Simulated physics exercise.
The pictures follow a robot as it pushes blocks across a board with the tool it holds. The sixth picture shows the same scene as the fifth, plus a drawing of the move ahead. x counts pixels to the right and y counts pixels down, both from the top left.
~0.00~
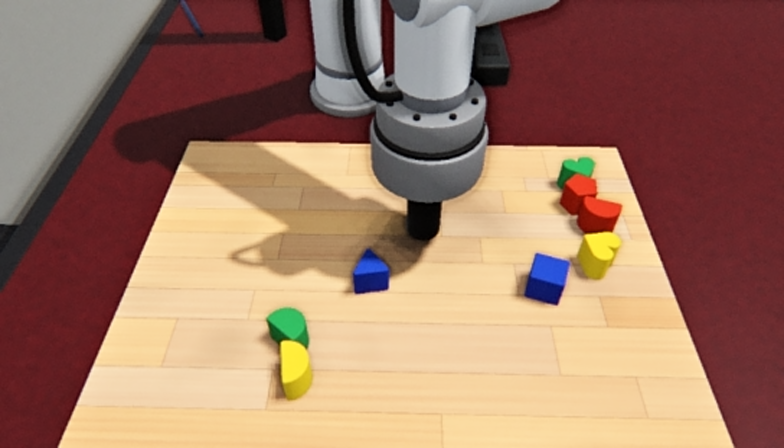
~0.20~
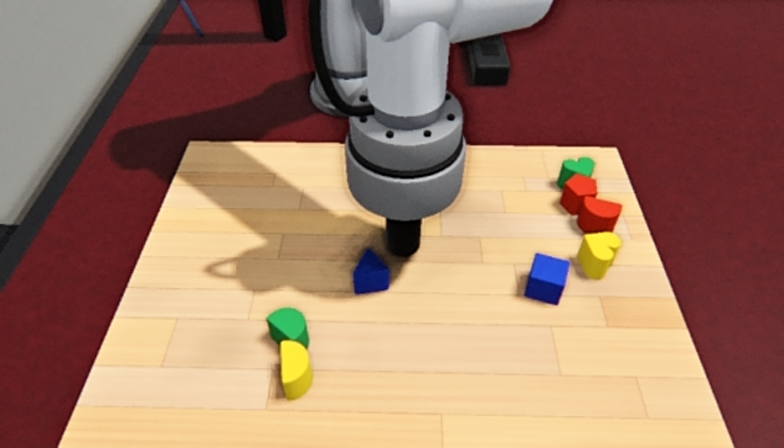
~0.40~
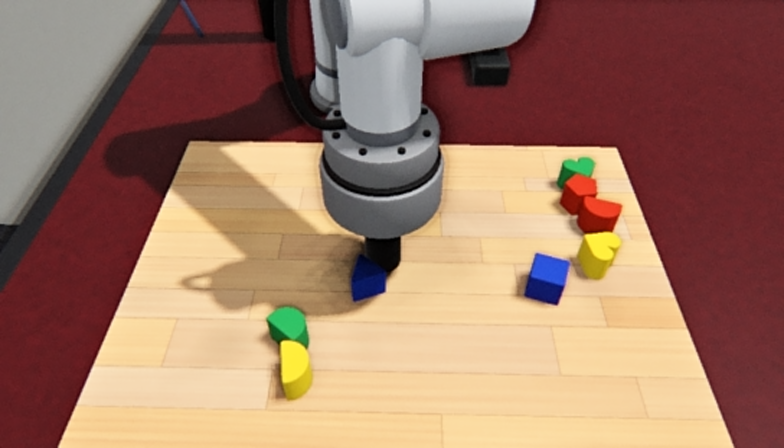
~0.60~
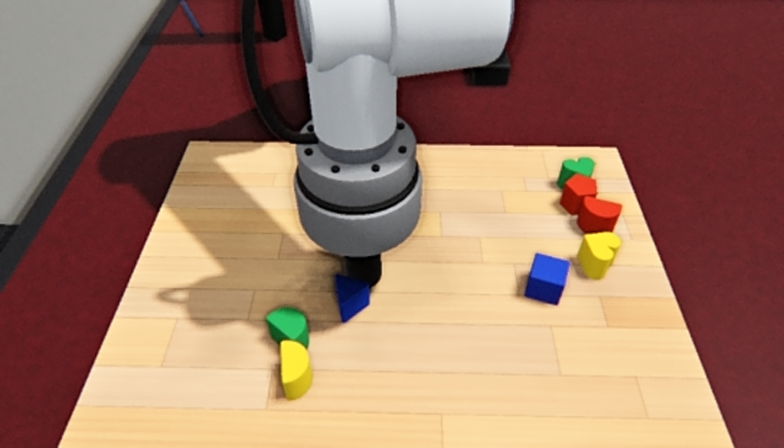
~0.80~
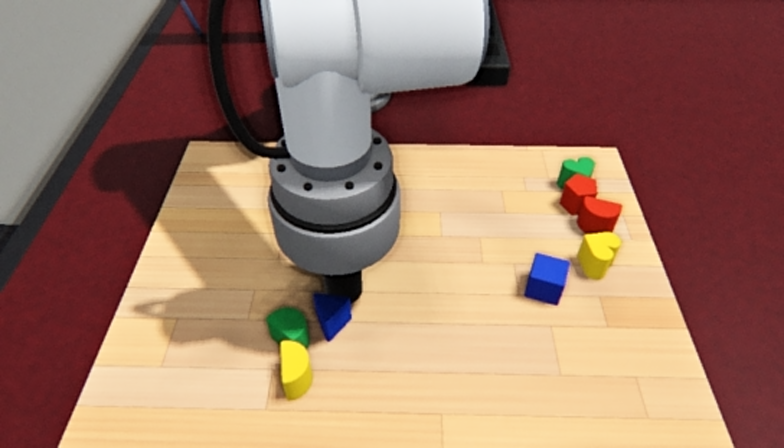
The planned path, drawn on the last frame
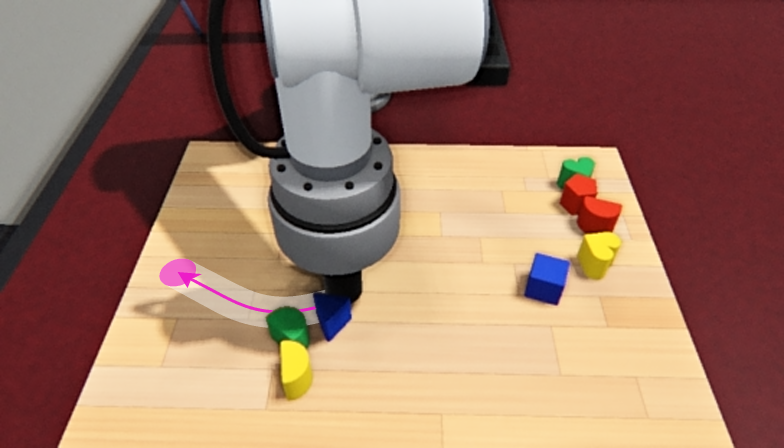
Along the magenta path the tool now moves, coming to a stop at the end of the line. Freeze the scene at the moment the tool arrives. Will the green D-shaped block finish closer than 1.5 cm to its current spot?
The answer is yes.
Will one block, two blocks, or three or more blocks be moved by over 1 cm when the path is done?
I predict one.
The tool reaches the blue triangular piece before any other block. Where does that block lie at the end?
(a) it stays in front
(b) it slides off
It's b.
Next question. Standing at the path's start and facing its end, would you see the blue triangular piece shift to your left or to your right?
My answer: Left.
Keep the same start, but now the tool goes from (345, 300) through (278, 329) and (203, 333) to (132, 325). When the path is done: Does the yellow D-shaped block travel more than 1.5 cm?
That would be a no.
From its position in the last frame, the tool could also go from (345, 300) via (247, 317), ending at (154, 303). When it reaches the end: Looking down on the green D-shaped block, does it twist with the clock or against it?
Its rotation is counterclockwise.
Path on the board, from (345, 300) via (282, 312) and (225, 297), ending at (178, 272).
On the path given first. One third of the way, tool at (279, 303); blue triangular piece at (318, 313), turned 20° anticlockwise.
Two thirds of the way, tool at (221, 287); blue triangular piece at (318, 313), turned 20° anticlockwise.
At the end, tool at (174, 263); green D-shaped block in place; blue triangular piece at (318, 313), turned 20° anticlockwise.
